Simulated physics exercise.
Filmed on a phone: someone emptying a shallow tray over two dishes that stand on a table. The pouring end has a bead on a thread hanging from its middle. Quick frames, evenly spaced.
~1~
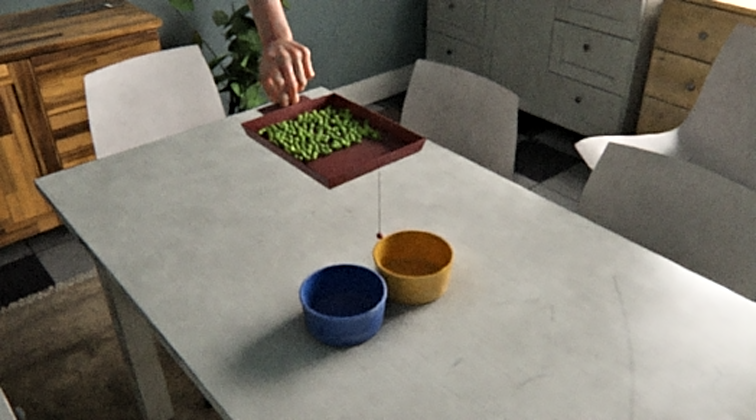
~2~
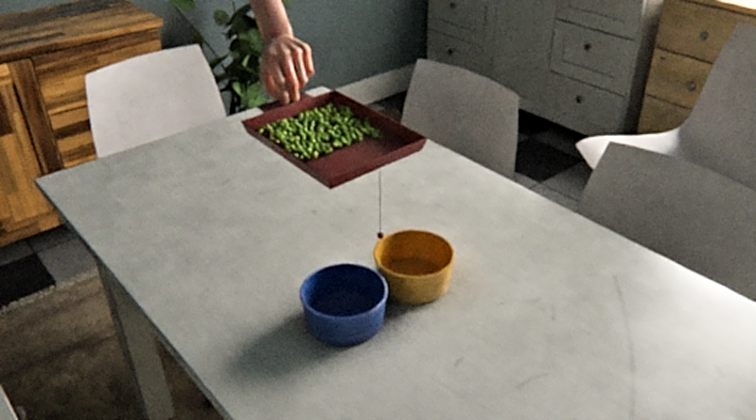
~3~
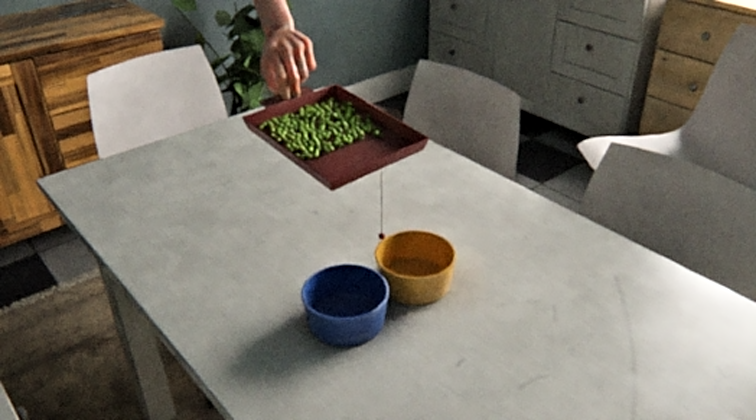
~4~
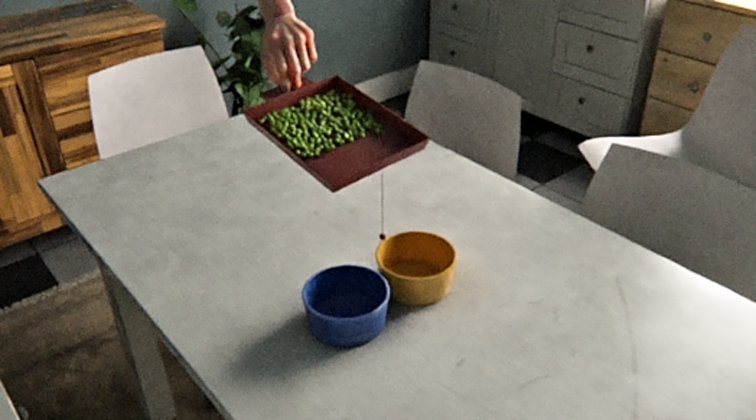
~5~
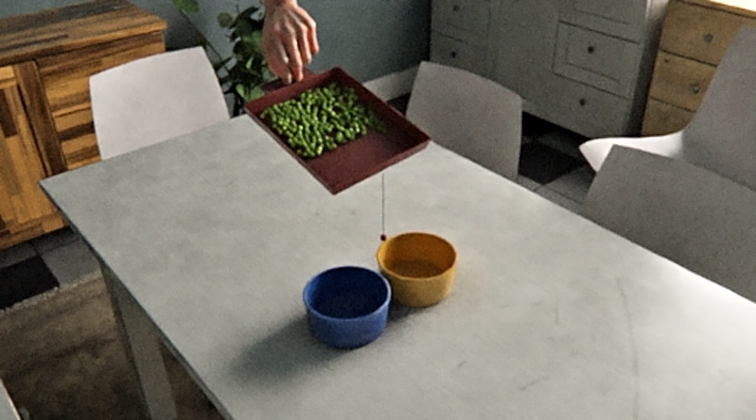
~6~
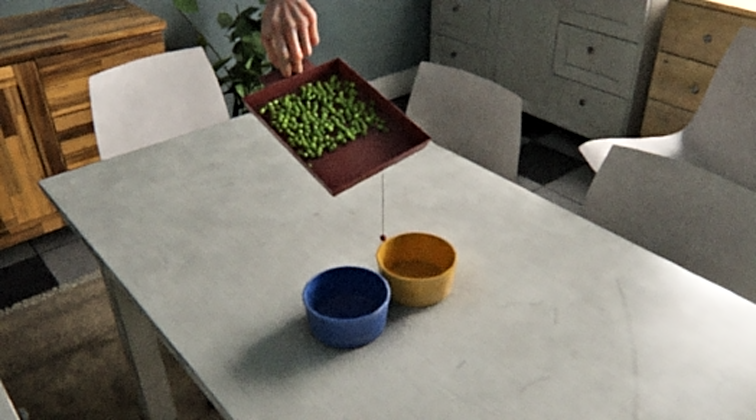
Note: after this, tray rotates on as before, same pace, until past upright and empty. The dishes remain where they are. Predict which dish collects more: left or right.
Left.
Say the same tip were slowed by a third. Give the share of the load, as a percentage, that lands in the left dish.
Expected result: Around 90 per cent.
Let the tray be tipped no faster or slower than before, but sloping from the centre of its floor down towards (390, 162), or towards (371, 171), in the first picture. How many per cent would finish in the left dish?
I'd put it at some 0 % and then some 40 %.
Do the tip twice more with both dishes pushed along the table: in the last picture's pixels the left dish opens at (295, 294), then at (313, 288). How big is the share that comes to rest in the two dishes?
Estimates in order: 70 percent, 70 percent.
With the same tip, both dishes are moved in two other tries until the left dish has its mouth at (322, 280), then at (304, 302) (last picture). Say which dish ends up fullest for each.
Results - the dish on the left side first, the dish on the right side second.
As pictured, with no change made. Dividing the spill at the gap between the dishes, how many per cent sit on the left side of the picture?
Roughly 60 %.
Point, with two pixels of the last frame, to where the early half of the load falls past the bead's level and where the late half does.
The first part at (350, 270); the rest at (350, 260).
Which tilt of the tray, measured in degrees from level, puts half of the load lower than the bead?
The angle is roughly 100° at that point.
Soon after the last picture, tray tipped steeply; most on the tray; a small part in the left dish; a small part in the air.
A little later, tray tipped past a quarter turn; a small part on the tray; about two thirds in the left dish; a stray few in the right dish; a small part outside both; about a quarter in the air.
Later still, tray tipped past a quarter turn; most in the left dish; a stray few in the right dish; a small part outside both.
At rest, tray tipped past a quarter turn; most in the left dish; a stray few in the right dish; a small part outside both.
